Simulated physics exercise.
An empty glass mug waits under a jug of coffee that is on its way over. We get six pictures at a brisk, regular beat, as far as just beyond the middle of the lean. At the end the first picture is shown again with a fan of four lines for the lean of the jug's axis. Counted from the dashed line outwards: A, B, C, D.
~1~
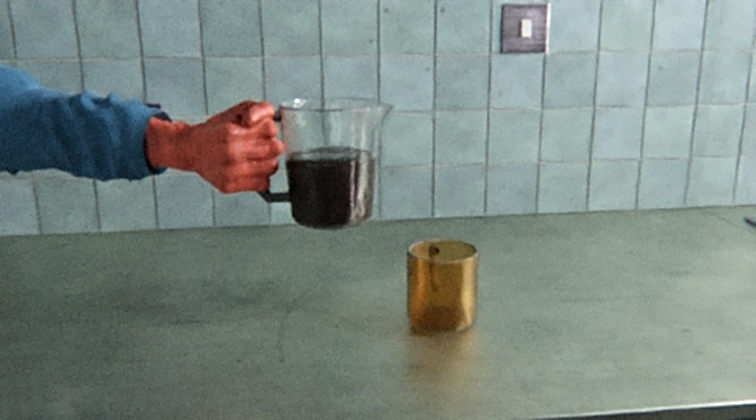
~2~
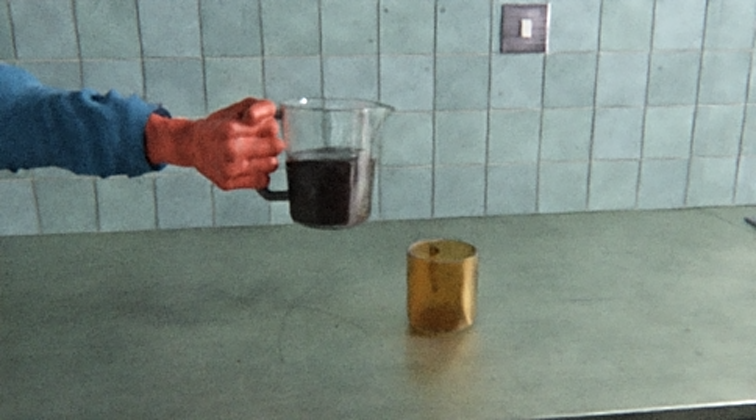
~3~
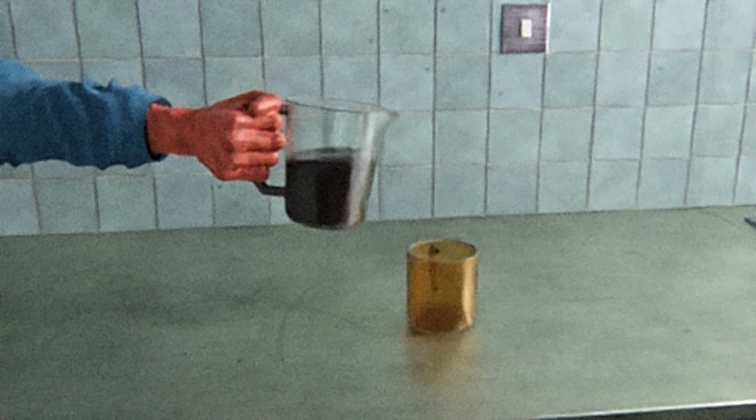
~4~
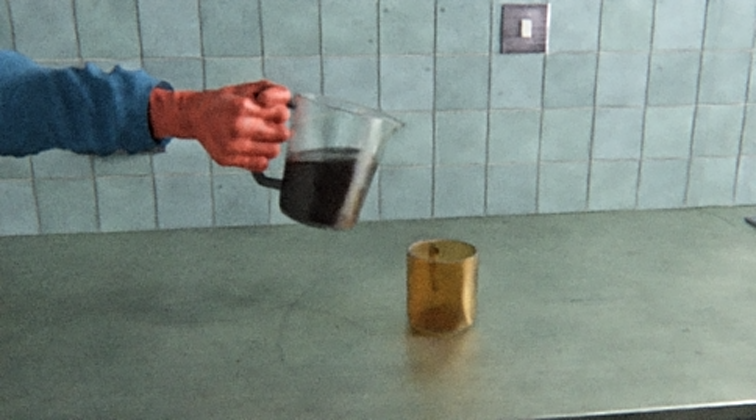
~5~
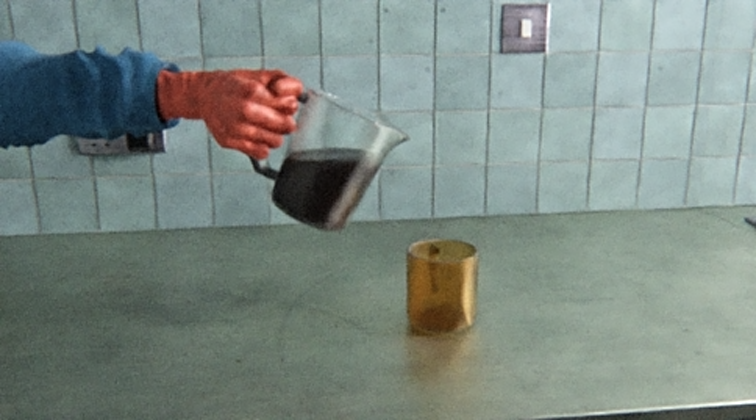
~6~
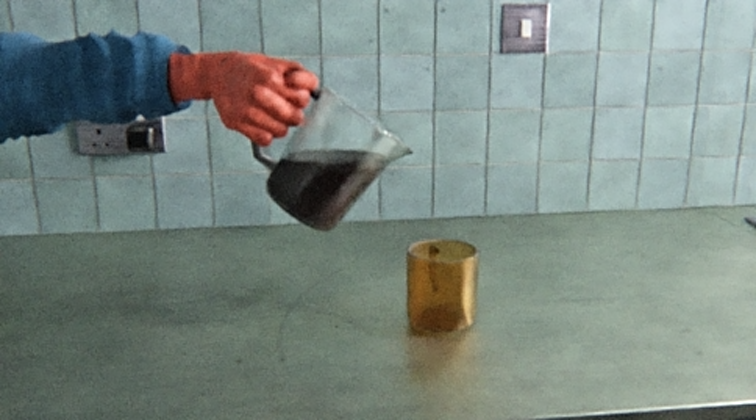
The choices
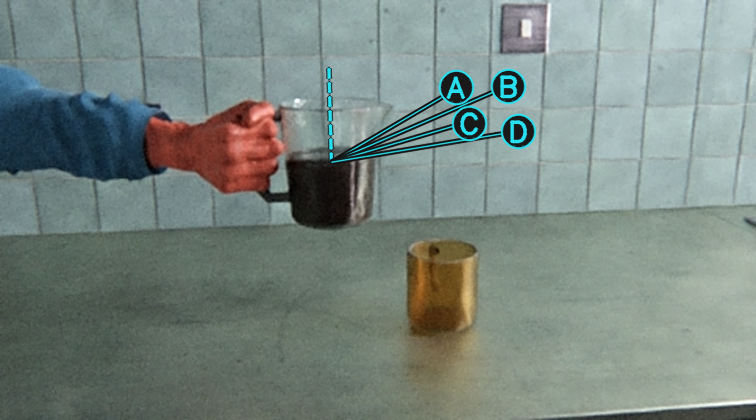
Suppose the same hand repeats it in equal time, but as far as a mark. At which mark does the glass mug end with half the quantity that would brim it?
B.
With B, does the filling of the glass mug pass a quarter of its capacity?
Yes.
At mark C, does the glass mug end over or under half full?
Over.
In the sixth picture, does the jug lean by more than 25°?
Yes.
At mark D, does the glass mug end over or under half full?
Over half.
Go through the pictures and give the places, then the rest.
Upright, lip at (391, 106); rim of the glass mug round (443, 250); nothing has left yet.
Upright, lip at (393, 108); nothing has left yet.
Tipped about 7°, lip at (398, 114); nothing has left yet.
Tipped about 16°, lip at (404, 124); nothing has left yet.
Tipped about 26°, lip at (409, 137); nothing has left yet.
Tipped about 36°, lip at (412, 151); nothing has left yet.
On the marked copy, A at (441, 97); B at (492, 92); C at (452, 126); D at (501, 133).
With A, the glass mug ends with about 30 % of what it can hold.
With B, the glass mug ends with about 50 % of what it can hold.
With C, the glass mug ends with about 70 % of what it can hold.
With D, the glass mug ends with about 88 % of what it can hold.
